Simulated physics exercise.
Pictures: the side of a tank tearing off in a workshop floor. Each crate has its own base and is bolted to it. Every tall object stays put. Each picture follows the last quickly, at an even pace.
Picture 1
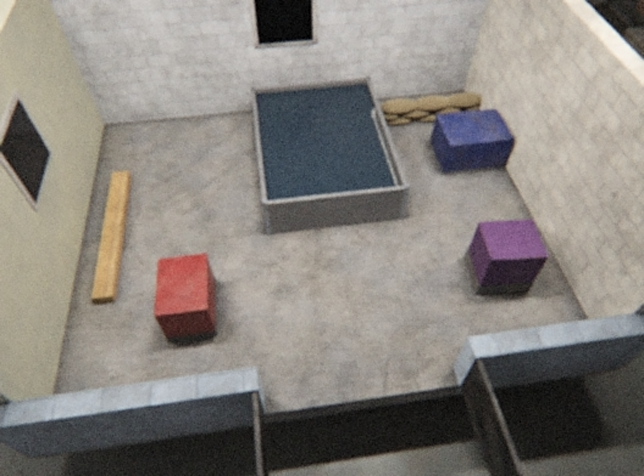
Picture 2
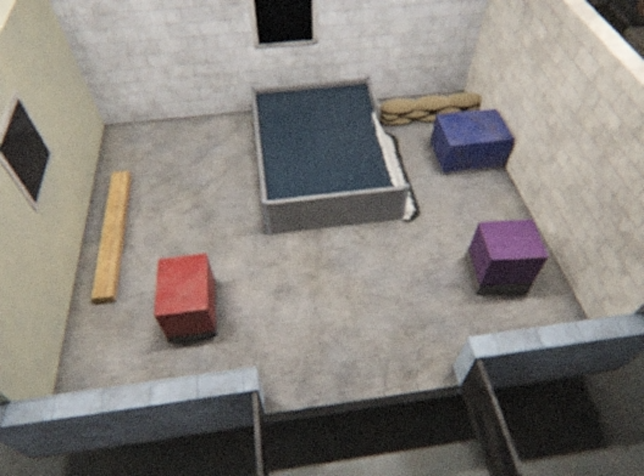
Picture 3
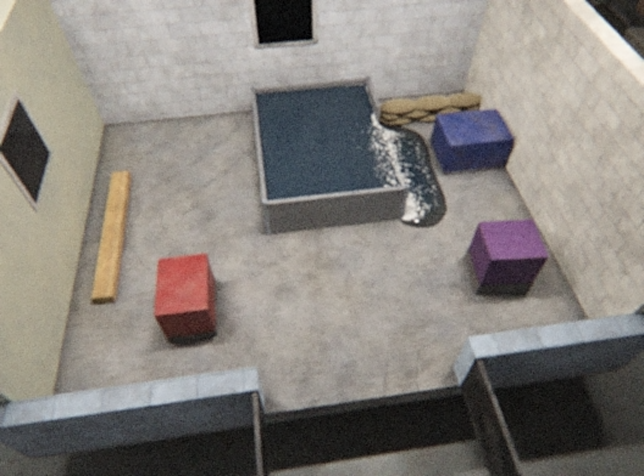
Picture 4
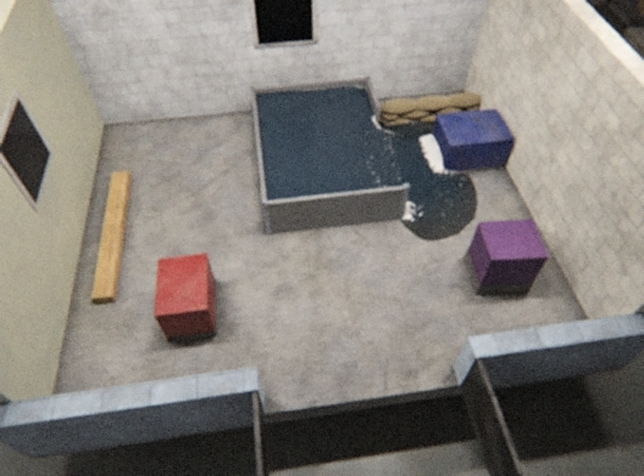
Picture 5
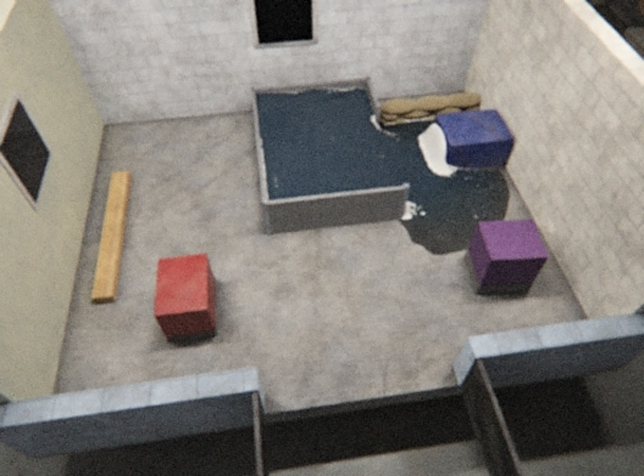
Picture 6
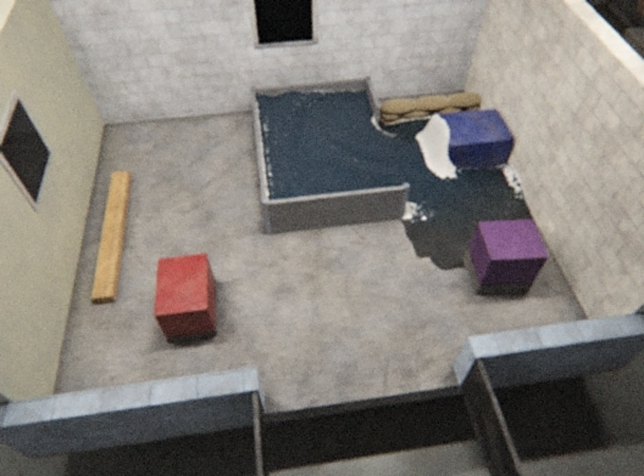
Dark water pours from the tank's open right side and spreads around the blue and purple boxes.
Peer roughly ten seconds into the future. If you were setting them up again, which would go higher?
I'd say the blue crate goes higher, the red crate goes higher, the purple crate goes higher.
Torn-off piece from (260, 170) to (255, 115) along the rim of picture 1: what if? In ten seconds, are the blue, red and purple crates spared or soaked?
The blue crate is soaked; the red crate gets wet; the purple crate is safe.
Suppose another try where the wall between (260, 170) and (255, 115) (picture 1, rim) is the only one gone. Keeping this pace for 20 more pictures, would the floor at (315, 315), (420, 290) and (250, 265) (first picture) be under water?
Read off point by point, the answer is not soaked, not soaked, not soaked.
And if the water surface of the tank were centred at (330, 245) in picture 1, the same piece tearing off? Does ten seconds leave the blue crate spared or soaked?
Blue is reached.
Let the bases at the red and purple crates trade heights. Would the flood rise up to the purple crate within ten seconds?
Looks like the purple is inundated.
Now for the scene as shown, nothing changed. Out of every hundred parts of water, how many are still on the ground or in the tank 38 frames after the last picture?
Near 92 in a hundred.
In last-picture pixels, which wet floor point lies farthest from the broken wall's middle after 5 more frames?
I'd say at around (568, 293).
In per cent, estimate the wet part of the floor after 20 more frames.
About 45 per cent.
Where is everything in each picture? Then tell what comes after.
In the first frame, the open tank at (322, 137) is whole and still.
In the second frame, water pours out at (386, 165) and has run to a hidden place.
In the third frame, the front is at (394, 129), out from the gap at (386, 167).
In the fourth frame, water pours out at (386, 168) and has run to (424, 124).
In the fifth frame, the front is at a hidden place, out from the gap at (386, 168).
In the sixth frame, water pours out at (386, 168) and has run to (531, 215).
A moment on, water covers 15 % of the floor; the blue crate water round its plinth, the red crate not reached, the purple crate water round its plinth.
Next, water covers 25 % of the floor; the blue crate water round its plinth, the red crate not reached, the purple crate water round its plinth.
Then, water covers 45 % of the floor; the blue crate water round its plinth, the red crate not reached, the purple crate water round its plinth.
Later, water covers 65 % of the floor; the blue crate water round its plinth, the red crate water round its plinth, the purple crate water round its plinth.
In the end, water covers 95 % of the floor; the blue crate was topped, the red crate was topped, the purple crate was topped.
